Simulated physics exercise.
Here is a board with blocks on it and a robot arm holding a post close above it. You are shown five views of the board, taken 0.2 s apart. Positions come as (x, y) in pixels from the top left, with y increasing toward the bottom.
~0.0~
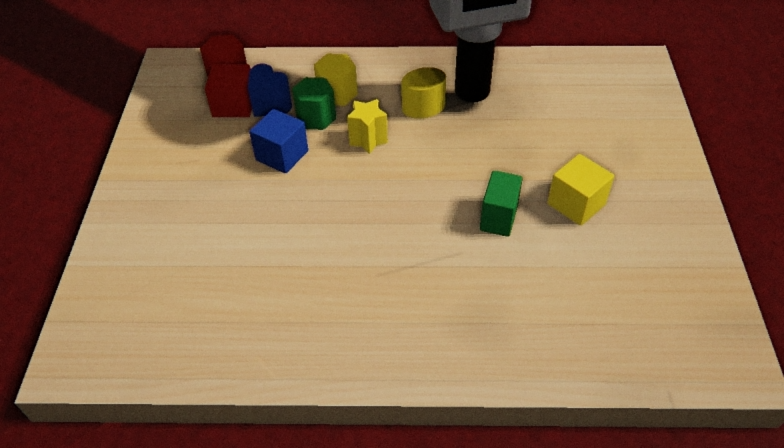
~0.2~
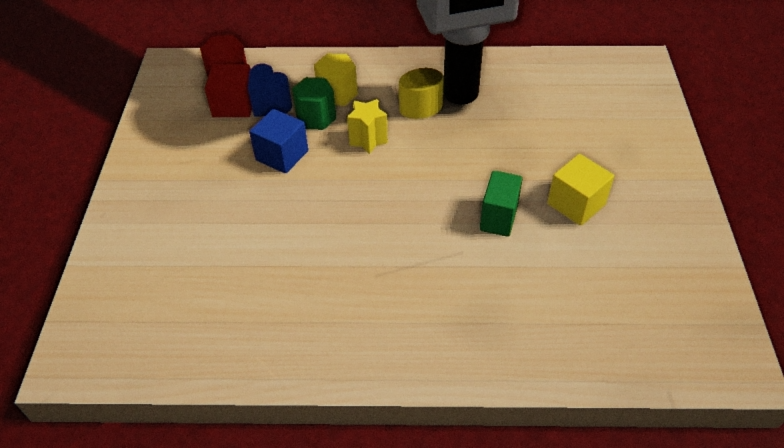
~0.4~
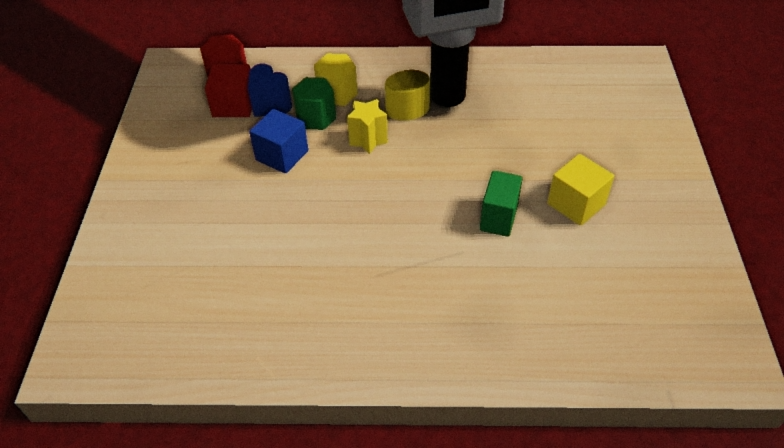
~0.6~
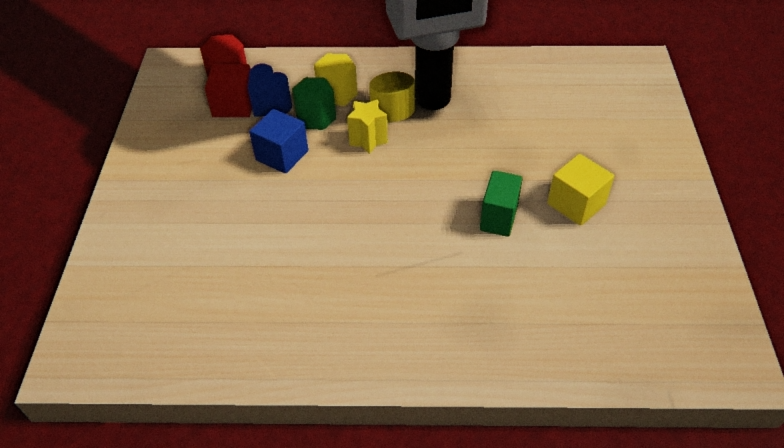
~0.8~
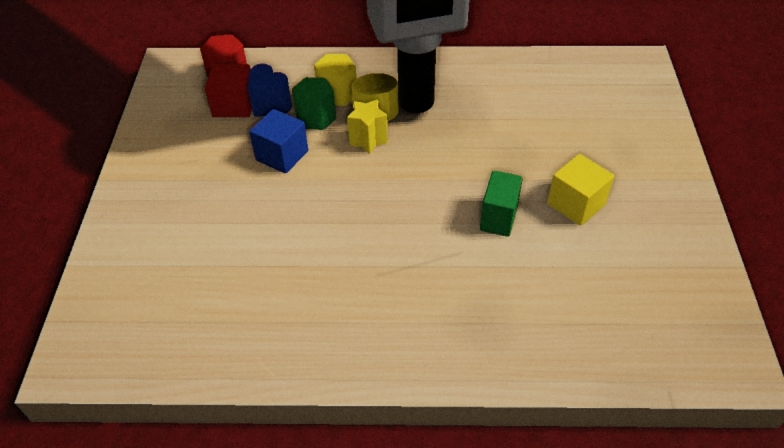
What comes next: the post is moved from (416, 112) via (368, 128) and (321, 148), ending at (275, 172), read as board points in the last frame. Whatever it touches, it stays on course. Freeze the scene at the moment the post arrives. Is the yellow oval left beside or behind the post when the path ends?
Yes, it checks out.
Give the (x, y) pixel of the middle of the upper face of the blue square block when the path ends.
By then it is at (231, 135).
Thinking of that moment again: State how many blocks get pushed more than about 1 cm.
When the path ends, I think you'll find three or more blocks out of place by more than 1 cm.
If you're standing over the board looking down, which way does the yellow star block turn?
Prediction: Counterclockwise.
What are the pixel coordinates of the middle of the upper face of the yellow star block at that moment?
Its top centre lands on (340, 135).
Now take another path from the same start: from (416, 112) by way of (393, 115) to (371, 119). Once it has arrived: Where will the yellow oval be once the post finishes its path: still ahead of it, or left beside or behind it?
Carried ahead at the end.
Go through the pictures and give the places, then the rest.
In the first picture, lower end of the post at (472, 92), tops of blocks, blue square block at (277, 126), green six-sided block at (313, 88), yellow star block at (367, 111), yellow oval at (424, 78).
In the second picture, post at (461, 94), yellow oval at (421, 78).
In the third picture, post at (448, 97), yellow oval at (408, 80).
In the fourth picture, post at (433, 100), yellow oval at (392, 82).
In the fifth picture, post at (416, 103), blue square block at (277, 126), green six-sided block at (313, 88), yellow star block at (367, 111), yellow oval at (375, 83).
On the path given first. One third of the way, post at (367, 119); green six-sided block at (284, 88); yellow star block at (353, 122), turned 40° anticlockwise; yellow oval at (326, 90), turned 35° clockwise.
Two thirds of the way, post at (319, 139); blue square block at (270, 128); green six-sided block at (274, 82), turned 15° anticlockwise; yellow star block at (340, 136), turned 110° anticlockwise; yellow oval at (304, 94), turned 110° clockwise.
At the end, post at (273, 163); blue square block at (231, 135), turned 60° clockwise; green six-sided block at (274, 82), turned 15° anticlockwise; yellow star block at (339, 136), turned 115° anticlockwise; yellow oval at (304, 94), turned 110° clockwise.
